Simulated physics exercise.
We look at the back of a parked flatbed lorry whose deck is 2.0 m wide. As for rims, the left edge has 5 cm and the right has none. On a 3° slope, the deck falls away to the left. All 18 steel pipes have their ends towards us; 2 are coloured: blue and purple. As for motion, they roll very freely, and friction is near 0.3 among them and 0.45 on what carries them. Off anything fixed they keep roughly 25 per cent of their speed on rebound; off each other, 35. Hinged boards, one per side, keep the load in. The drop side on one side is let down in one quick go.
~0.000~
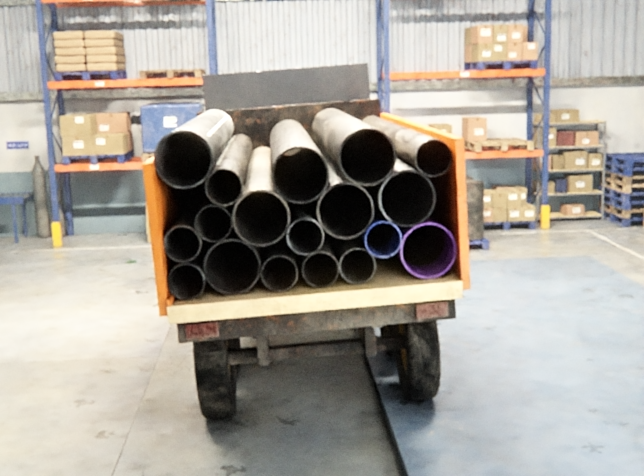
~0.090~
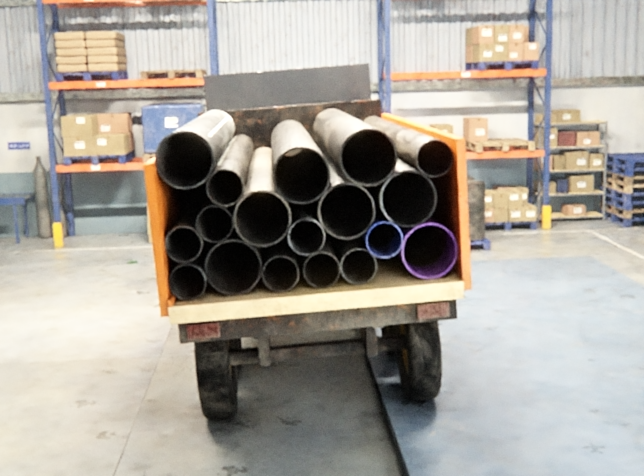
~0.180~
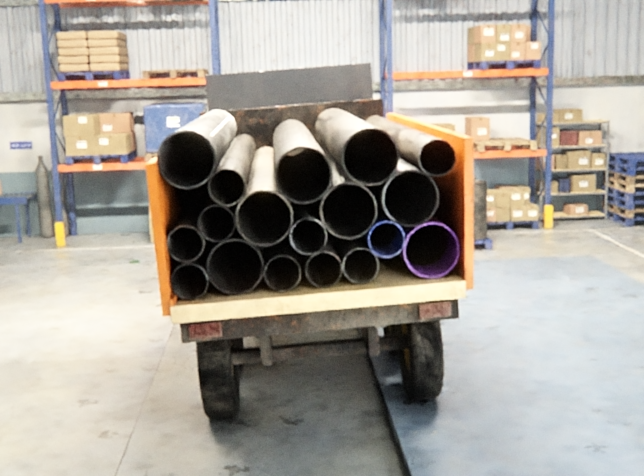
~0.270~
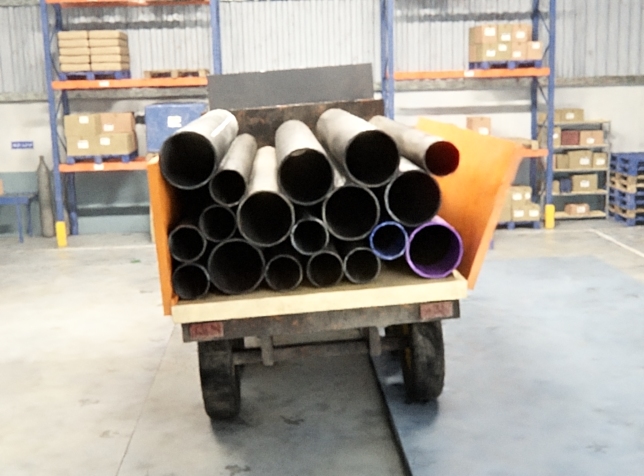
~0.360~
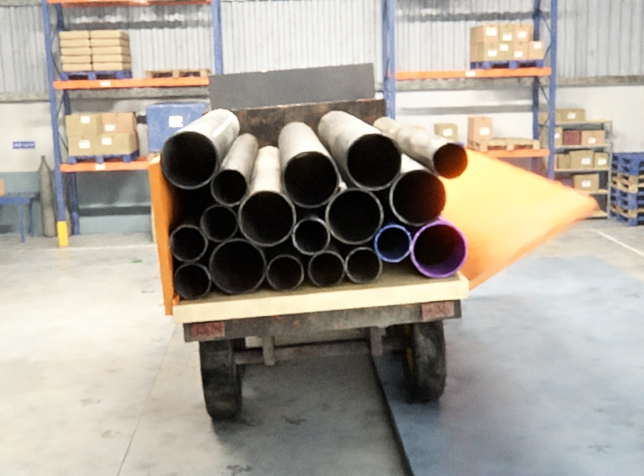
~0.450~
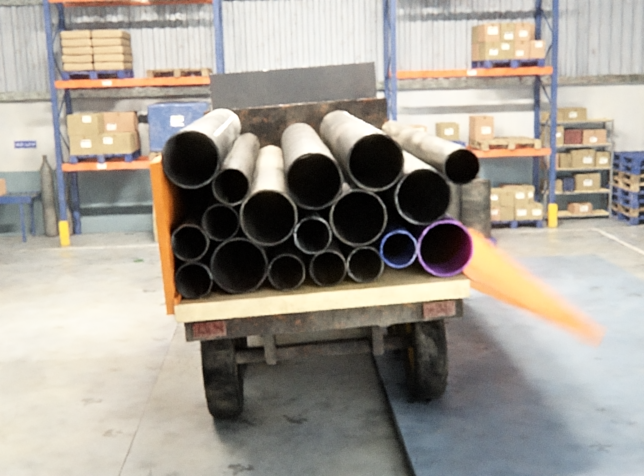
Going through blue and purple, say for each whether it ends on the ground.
Blue: It does; purple: It does.
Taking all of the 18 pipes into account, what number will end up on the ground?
5.
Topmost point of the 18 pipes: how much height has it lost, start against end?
Some 15 centimetres.
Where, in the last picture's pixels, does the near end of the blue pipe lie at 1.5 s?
Near (445, 256).
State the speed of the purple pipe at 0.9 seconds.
Roughly 0.6 m/s.
Then, 0.9 s in, blue is on the deck, 35 cm from the right edge, rolling right; purple is dropping off the right side; 2 off so far.
Then, 1.5 s in, blue is in the air, 15 cm from the right edge, rolling right; purple is down on the right; 3 off so far.
Then, 2.0 s in, blue is on the deck, 10 cm from the right edge, rolling right; purple is on the ground to the right; 4 off so far.
Then, 2.7 s in, blue is dropping off the right side; purple is on the ground to the right; 5 off so far.
In the end (6.0 s), blue is down on the right; purple is on the ground to the right; 5 off so far.
